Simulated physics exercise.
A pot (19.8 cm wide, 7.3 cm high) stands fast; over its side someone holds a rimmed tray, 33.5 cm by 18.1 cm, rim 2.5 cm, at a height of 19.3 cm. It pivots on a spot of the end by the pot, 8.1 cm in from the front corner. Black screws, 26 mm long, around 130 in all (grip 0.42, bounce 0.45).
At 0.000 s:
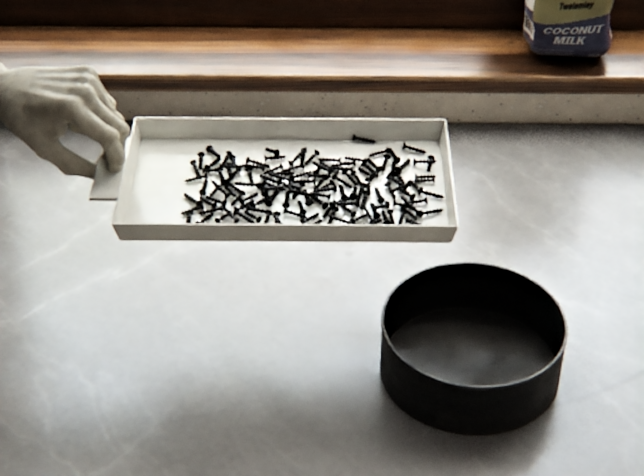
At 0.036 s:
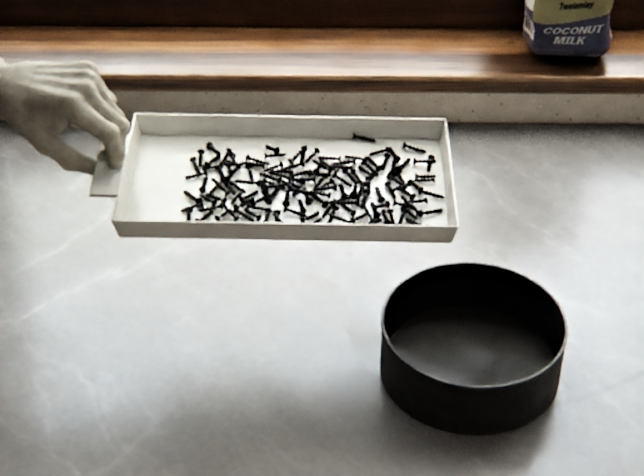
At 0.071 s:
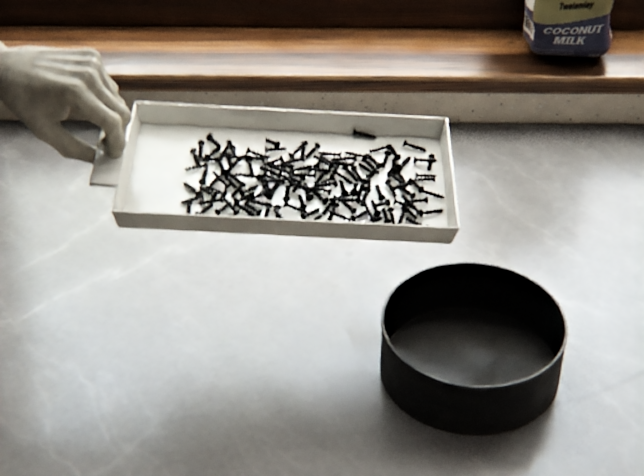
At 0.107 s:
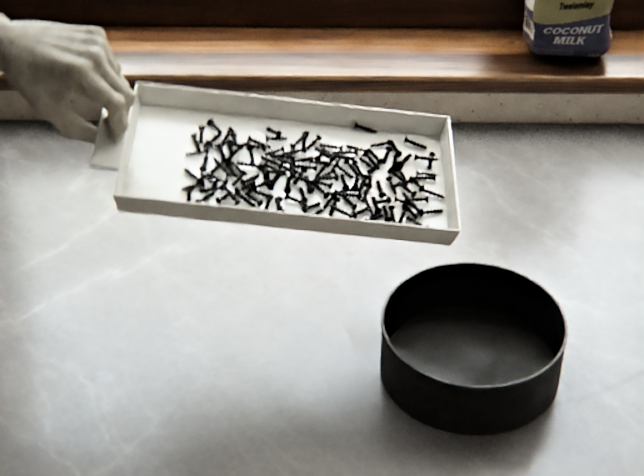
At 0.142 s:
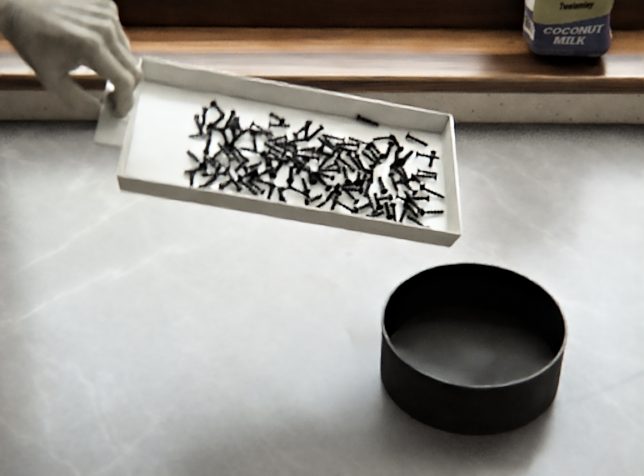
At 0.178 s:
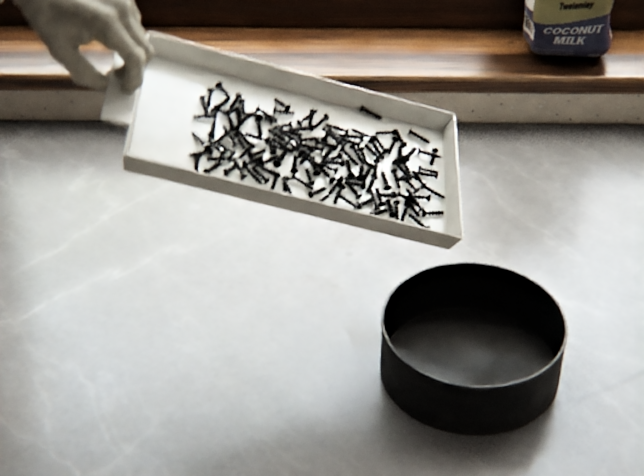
White tray of small black screws tilting as a hand raises its left end, beside a round black pot on a grey surface.
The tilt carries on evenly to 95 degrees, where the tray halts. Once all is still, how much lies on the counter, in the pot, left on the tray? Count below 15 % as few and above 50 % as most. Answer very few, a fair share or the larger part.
Counter: Very few, pot: The larger part, tray: Very few.
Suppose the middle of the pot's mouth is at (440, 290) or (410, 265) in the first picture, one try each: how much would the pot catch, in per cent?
Some 60 and 5 per cent.
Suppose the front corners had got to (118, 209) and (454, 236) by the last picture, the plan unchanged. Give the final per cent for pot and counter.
Pot 80, counter 20.
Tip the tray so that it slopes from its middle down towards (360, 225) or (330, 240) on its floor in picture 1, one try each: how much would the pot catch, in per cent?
Some 100 and 75 per cent.
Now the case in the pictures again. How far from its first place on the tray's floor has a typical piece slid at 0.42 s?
Some 5 cm.
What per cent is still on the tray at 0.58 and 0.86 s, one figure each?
About 90, 0.
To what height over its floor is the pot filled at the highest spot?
Roughly 2.5 cm.
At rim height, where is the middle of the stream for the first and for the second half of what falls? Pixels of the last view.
First near (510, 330), later near (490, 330).
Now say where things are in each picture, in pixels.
In the first frame, tray tilt 0 degrees, front corners at (118, 220) and (452, 223); middle of the pieces at (319, 184); pot at (474, 321).
In the second frame, tray tilt 1 degrees, front corners at (118, 217) and (453, 223); middle of the pieces at (319, 182).
In the third frame, tray tilt 3 degrees, front corners at (118, 208) and (454, 224), lowest corner right front; middle of the pieces at (320, 178).
In the fourth frame, tray tilt 8 degrees, front corners at (119, 192) and (455, 227), lowest corner right front; middle of the pieces at (321, 171).
In the fifth frame, tray tilt 13 degrees, front corners at (123, 172) and (457, 230), lowest corner right front; middle of the pieces at (323, 162).
In the sixth frame, tray tilt 19 degrees, front corners at (130, 151) and (458, 233), lowest corner right front; middle of the pieces at (327, 154); pot at (474, 321). The tray's pace is about 160 degrees a second.
Then, at 0.42 s, tilt 58 degrees; the tray holds 100 %, the pot 0 %.
Then, at 0.58 s, tilt 84 degrees; the tray holds 90 %, the pot 0 %.
After 0.86 s, tilt 95 degrees; the tray holds 0 %, the pot 90 %.
At rest (1.6 s), counter 0 %, pot 100 %, tray 0 %.
